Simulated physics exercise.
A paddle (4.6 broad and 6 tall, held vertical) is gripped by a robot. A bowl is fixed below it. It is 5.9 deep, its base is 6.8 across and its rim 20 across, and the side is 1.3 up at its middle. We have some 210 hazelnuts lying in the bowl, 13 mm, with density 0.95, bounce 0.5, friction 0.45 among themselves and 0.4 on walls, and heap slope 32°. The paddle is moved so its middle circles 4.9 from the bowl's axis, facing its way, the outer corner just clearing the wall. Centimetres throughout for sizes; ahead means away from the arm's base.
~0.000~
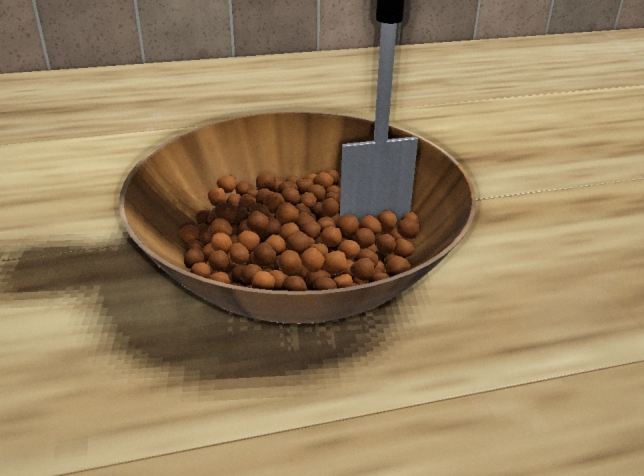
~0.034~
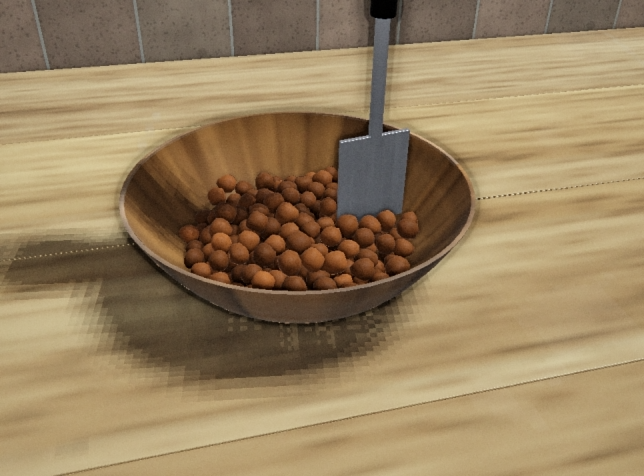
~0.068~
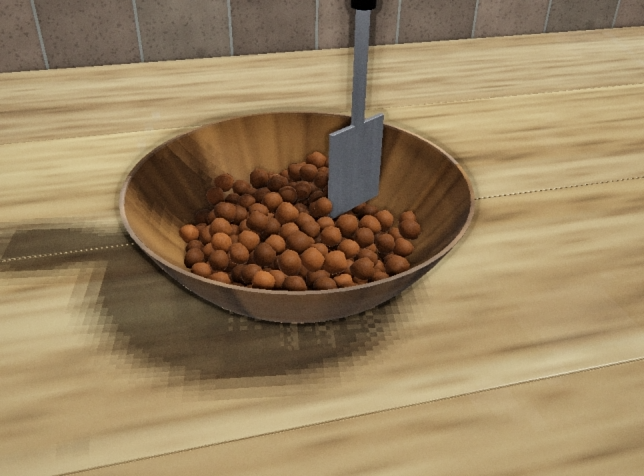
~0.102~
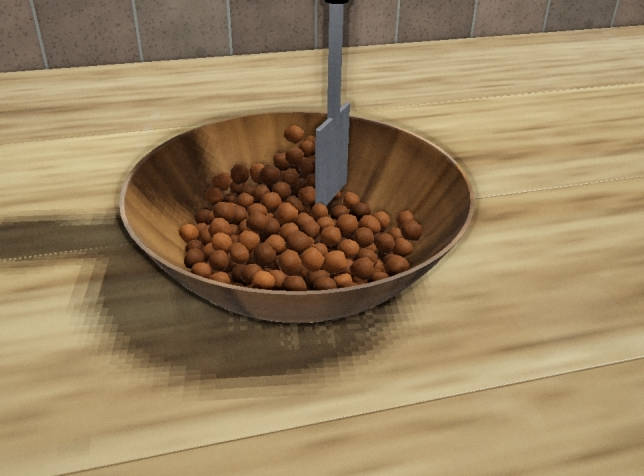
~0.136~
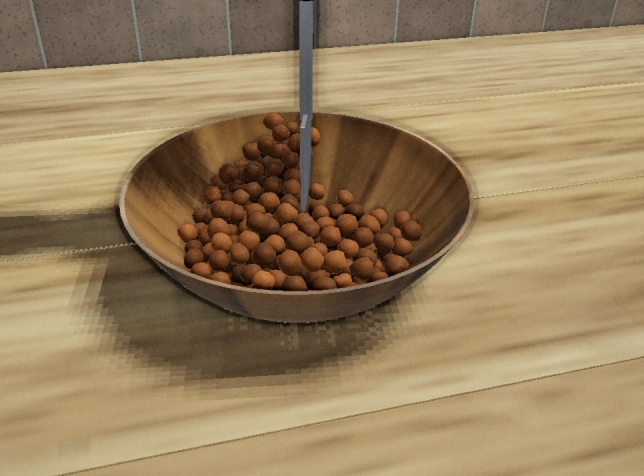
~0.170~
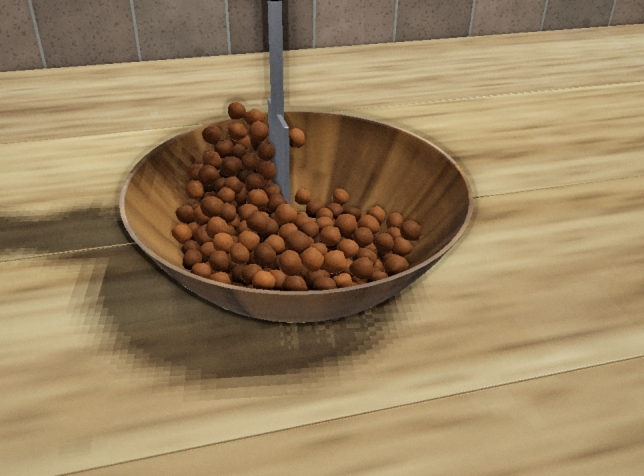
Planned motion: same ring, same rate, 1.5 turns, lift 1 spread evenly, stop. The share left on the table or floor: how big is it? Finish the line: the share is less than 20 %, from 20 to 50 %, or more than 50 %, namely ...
The share is less than 20 %.
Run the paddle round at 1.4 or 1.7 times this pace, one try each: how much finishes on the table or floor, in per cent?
It would be some 25 and 40 percent respectively.
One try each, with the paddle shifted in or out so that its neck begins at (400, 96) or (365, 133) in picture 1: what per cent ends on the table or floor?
Roughly 5 and 5 per cent.
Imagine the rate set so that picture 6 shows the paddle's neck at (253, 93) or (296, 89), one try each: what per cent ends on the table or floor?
Roughly 20 per cent on the first try and 10 per cent on the second.
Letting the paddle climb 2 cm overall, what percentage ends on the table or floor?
I'd put it at about 5 per cent.
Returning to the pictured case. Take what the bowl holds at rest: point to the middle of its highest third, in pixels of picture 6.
At about (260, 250).
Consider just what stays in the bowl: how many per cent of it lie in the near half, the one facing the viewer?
Near 55 per cent of what stays in the bowl.
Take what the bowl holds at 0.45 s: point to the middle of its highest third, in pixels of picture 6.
Upper-third centre: Approx. (351, 262) px.
After 0.45 s, 266° round, highest piece 8 above the table; 193 in the bowl, 9 on the table or floor, 8 in flight or on the tool.
After 0.74 s, 81° round, highest piece 7 above the table; 184 in the bowl, 25 on the table or floor, 1 in flight or on the tool.
After 1.08 s, 180° round, highest piece 6 above the table; 181 in the bowl, 29 on the table or floor.
After 1.78 s, 180° round, highest piece 5 above the table; 181 in the bowl, 29 on the table or floor.
In the end, 181 in the bowl, 29 on the table or floor. That is 14 % on the table or floor.
